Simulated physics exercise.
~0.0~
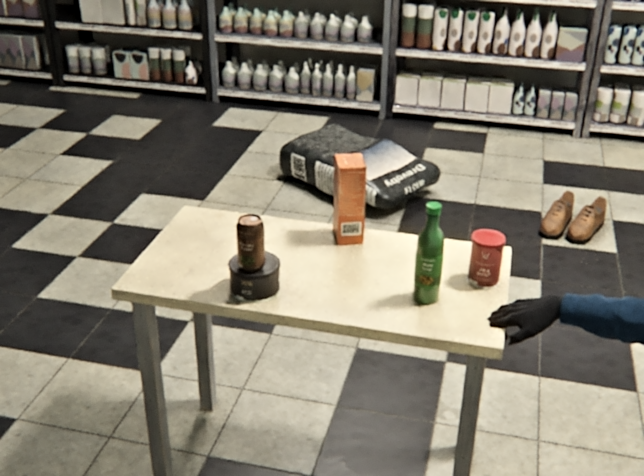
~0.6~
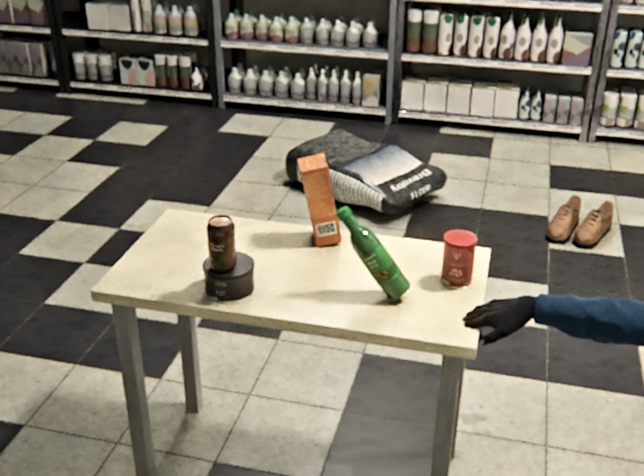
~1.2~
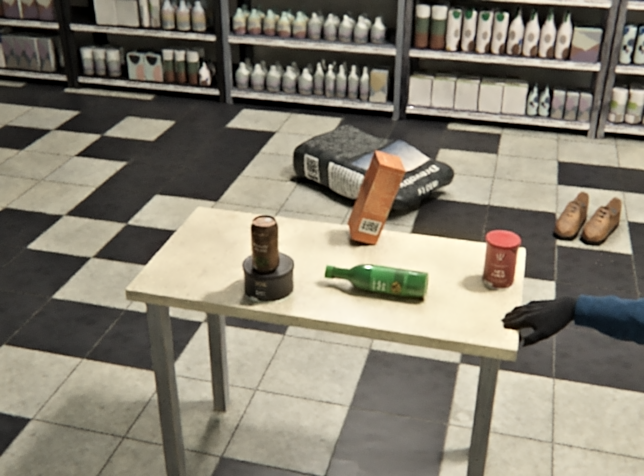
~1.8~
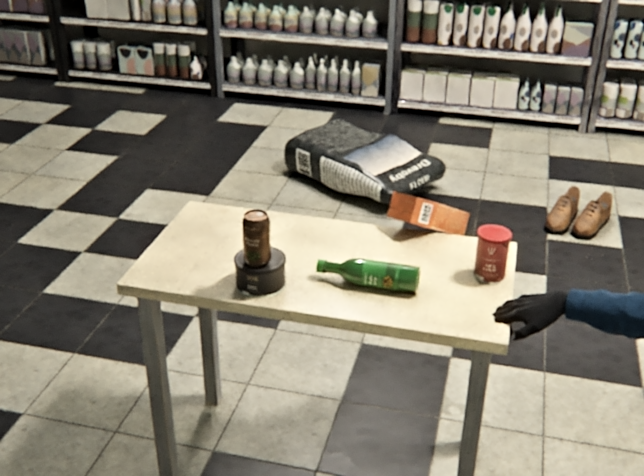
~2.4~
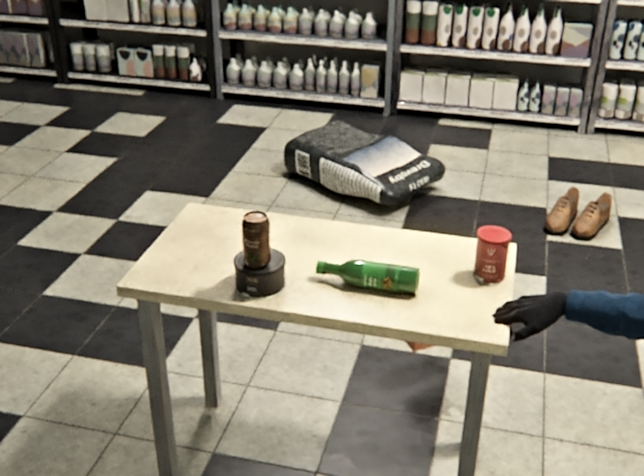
The video shows a small table in a shop holding a brown can on a black tub, a green bottle, an orange carton and a red tin, with a gloved hand at its right edge. The bottle tips onto its side and the carton topples off, leaving the others upright.
